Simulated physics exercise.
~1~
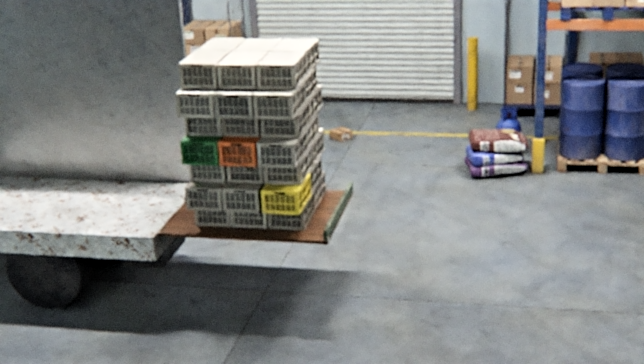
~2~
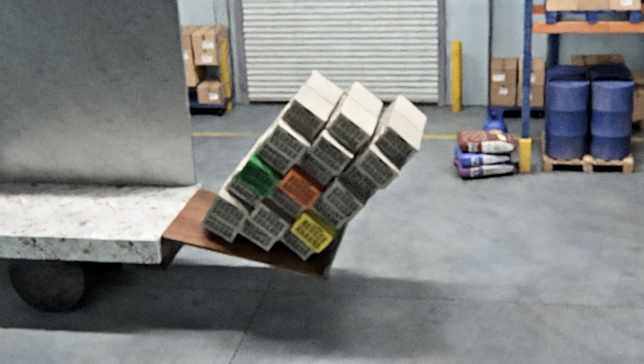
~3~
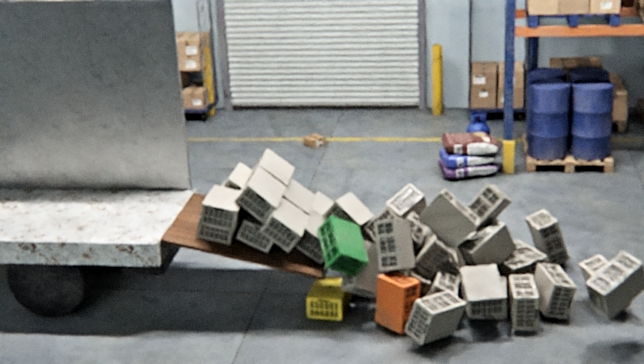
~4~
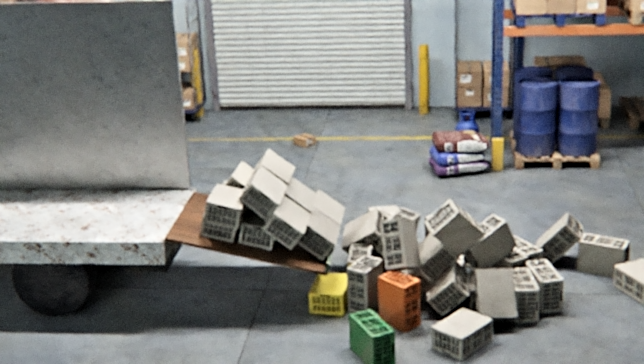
To begin with, a neat stack of closed grey crates, with one green, one orange and one yellow among them, stands on a level platform at the back of a lorry in a warehouse. The platform tips down to the right, and the whole stack leans and skews with it. The crates then slide and tumble over the outer edge, spilling across the floor to the right while some stay aboard. The yellow and orange crates land on the floor, and the green one drops after them. Finally, most lie in a scattered heap, with a small cluster still resting on the sloping platform.
